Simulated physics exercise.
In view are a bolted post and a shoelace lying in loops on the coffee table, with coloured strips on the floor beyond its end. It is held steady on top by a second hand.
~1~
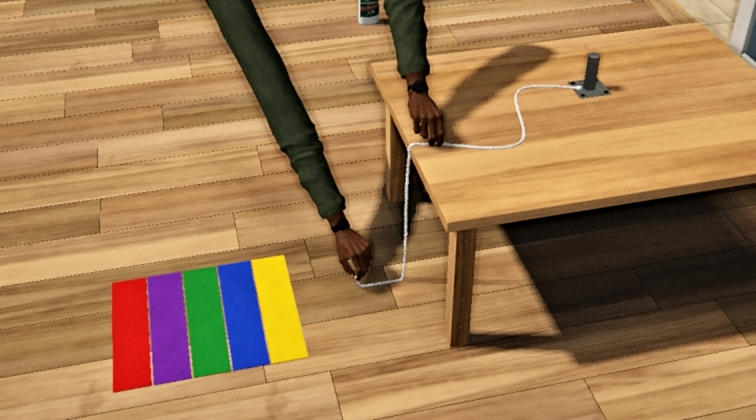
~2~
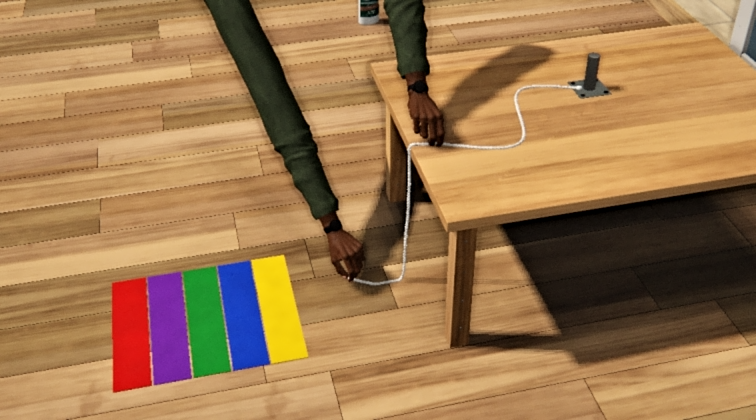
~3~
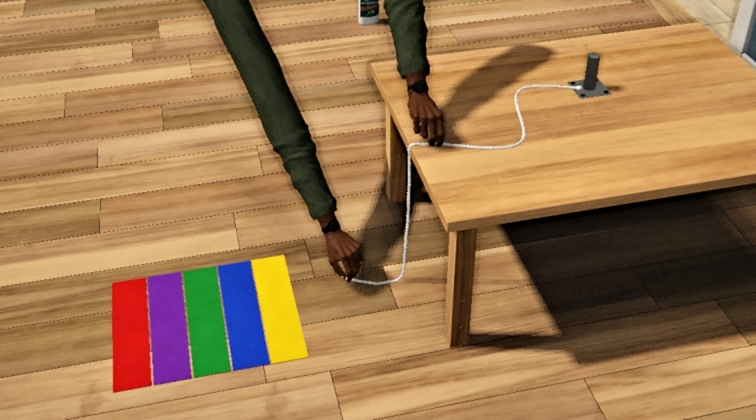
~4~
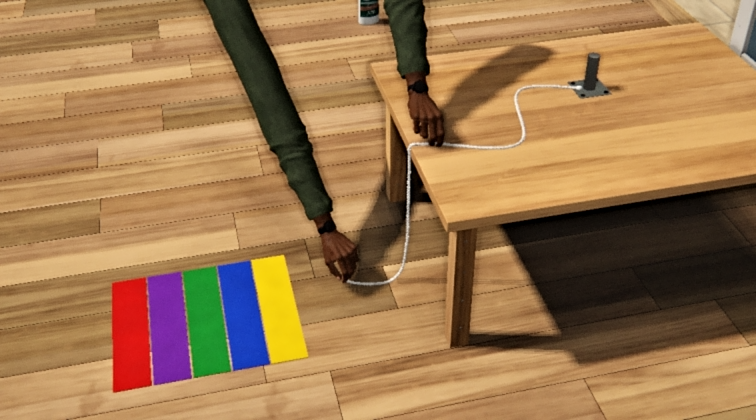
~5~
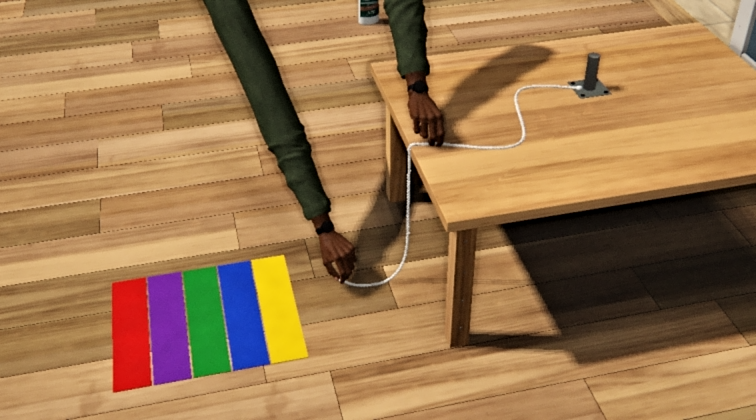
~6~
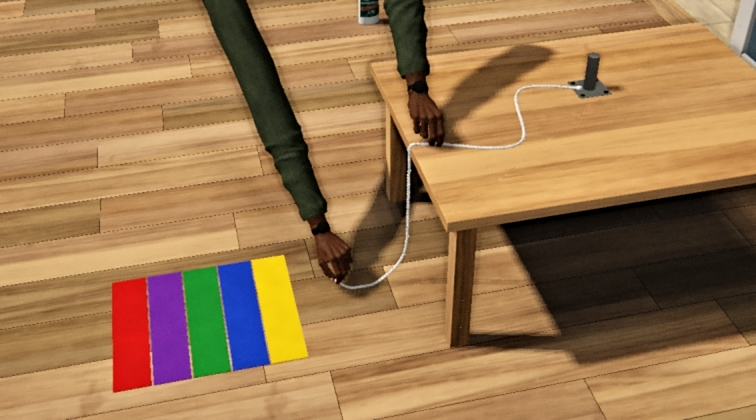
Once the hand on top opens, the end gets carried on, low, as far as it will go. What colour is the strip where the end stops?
It is purple.
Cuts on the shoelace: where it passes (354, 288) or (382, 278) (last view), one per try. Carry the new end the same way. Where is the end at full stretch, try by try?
It would be at (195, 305) in the first case and at (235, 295) in the second.
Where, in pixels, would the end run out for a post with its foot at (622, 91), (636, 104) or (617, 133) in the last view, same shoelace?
In order, near (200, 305), (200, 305) and (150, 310).
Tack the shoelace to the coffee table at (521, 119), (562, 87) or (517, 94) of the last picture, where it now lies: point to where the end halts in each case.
First (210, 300), next (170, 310), last (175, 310).
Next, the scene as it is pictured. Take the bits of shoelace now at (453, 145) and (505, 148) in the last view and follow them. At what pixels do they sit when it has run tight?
The first finishes about (385, 160) and the second about (429, 137).
Early on, end near (230, 298); over blue.
Midway, end near (189, 305); over green.
At the end of the slack, end near (166, 309); over purple. Over purple.
